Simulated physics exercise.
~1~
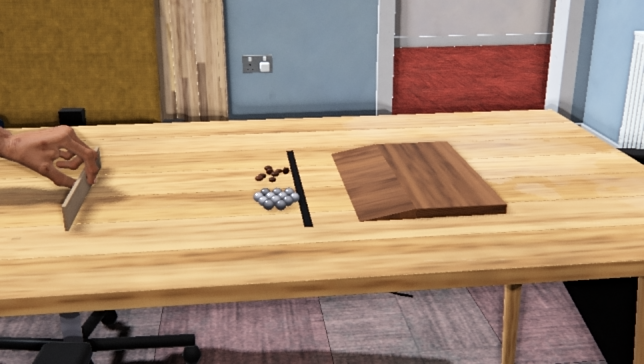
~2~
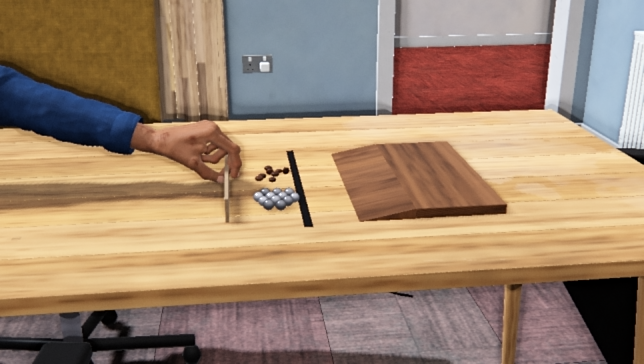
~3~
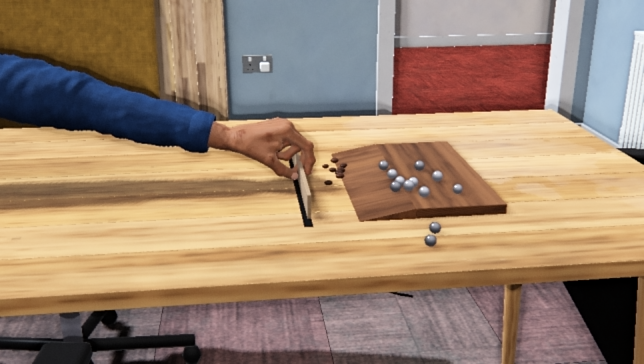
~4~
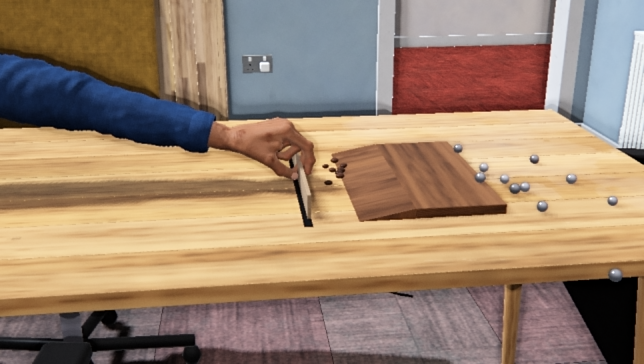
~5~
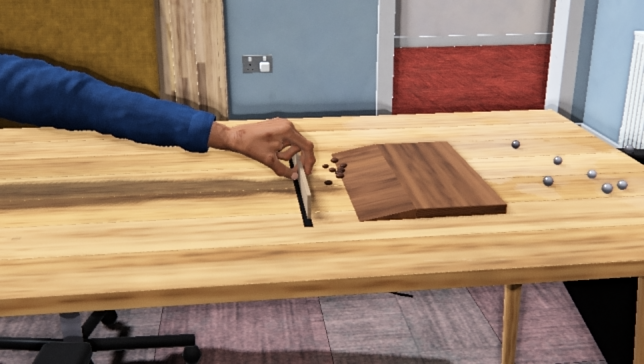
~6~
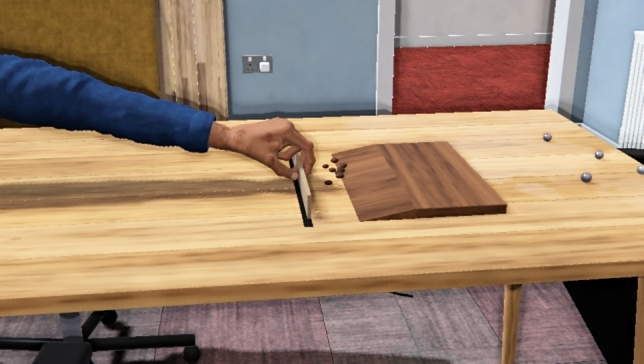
A hand in a blue sleeve pushed an upright card rightward across a wooden table, stopping at a black strip. The silvery balls rolled over the low wedge toward the table's far right, while the small brown pieces stayed around its lower edge.
